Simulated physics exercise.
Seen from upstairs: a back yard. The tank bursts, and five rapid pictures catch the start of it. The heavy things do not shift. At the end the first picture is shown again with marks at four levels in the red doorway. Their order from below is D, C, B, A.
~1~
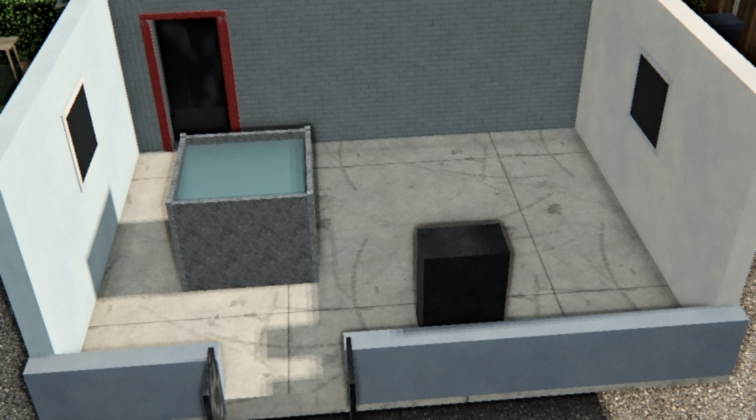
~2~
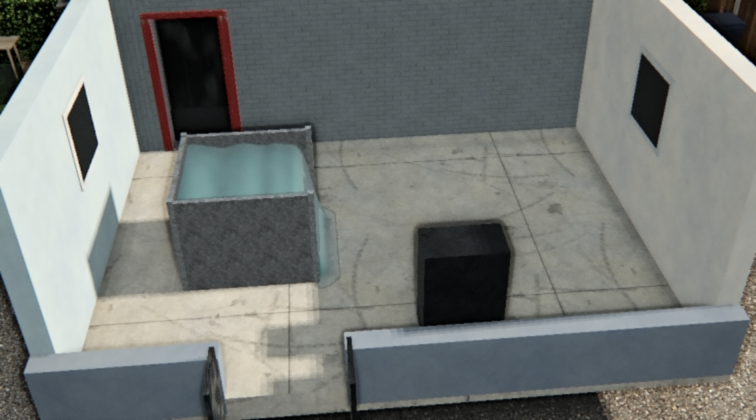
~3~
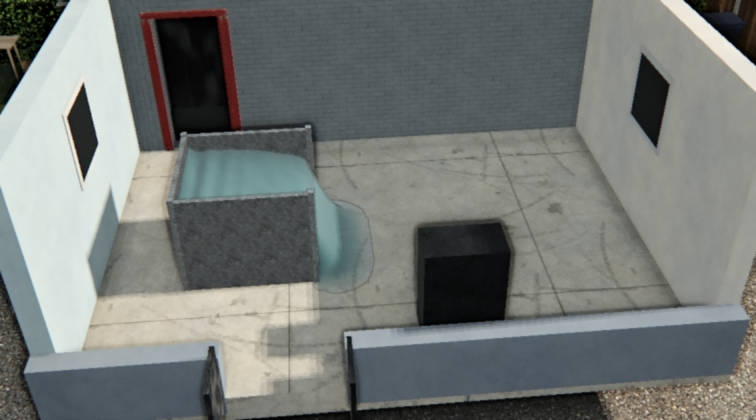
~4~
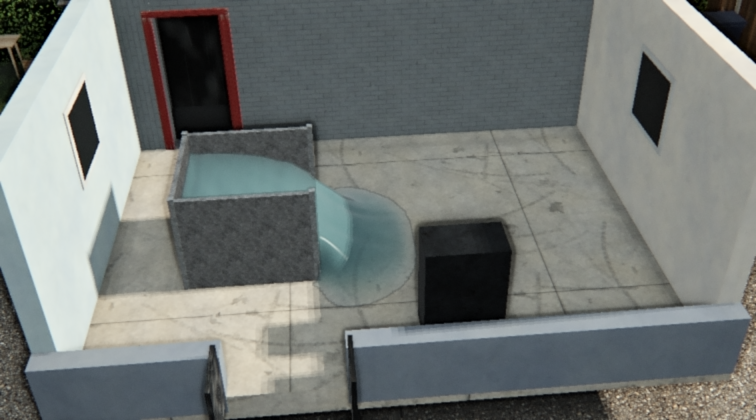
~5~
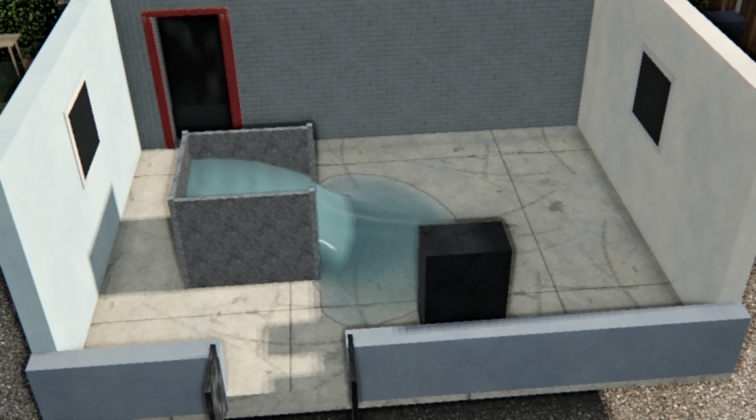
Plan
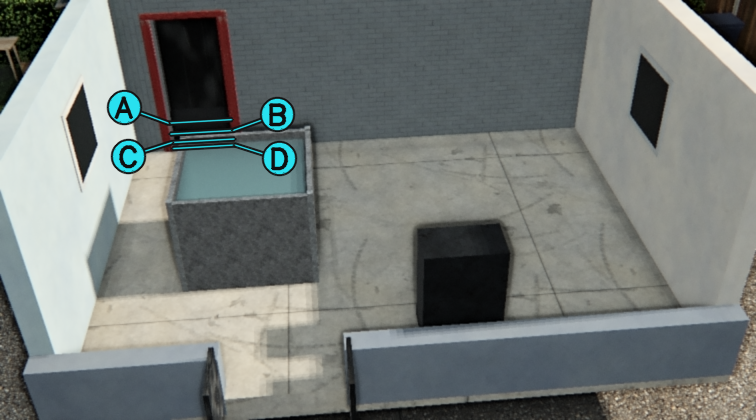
At the start, water lies still in a square stone tank near a red doorway in a walled yard. The tank's right side opens and the water surges out, its level inside sinking. It spreads across the concrete in a widening, rounded sheet, reaching the black block by the end.
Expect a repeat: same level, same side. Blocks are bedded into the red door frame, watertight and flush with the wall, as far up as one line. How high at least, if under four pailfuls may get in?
Line C.
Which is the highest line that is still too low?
The answer is D.
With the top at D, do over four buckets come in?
Yes.
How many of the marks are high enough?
Three of them.
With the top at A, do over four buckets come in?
No, not at all.
On the marked copy, A at (200, 121); B at (201, 132); C at (203, 140); D at (204, 146); from the bottom up D, C, B, A.
With A, nothing gets over.
With B, nothing gets over.
With C, nothing gets over.
With D, about 8 bucketfuls get in.
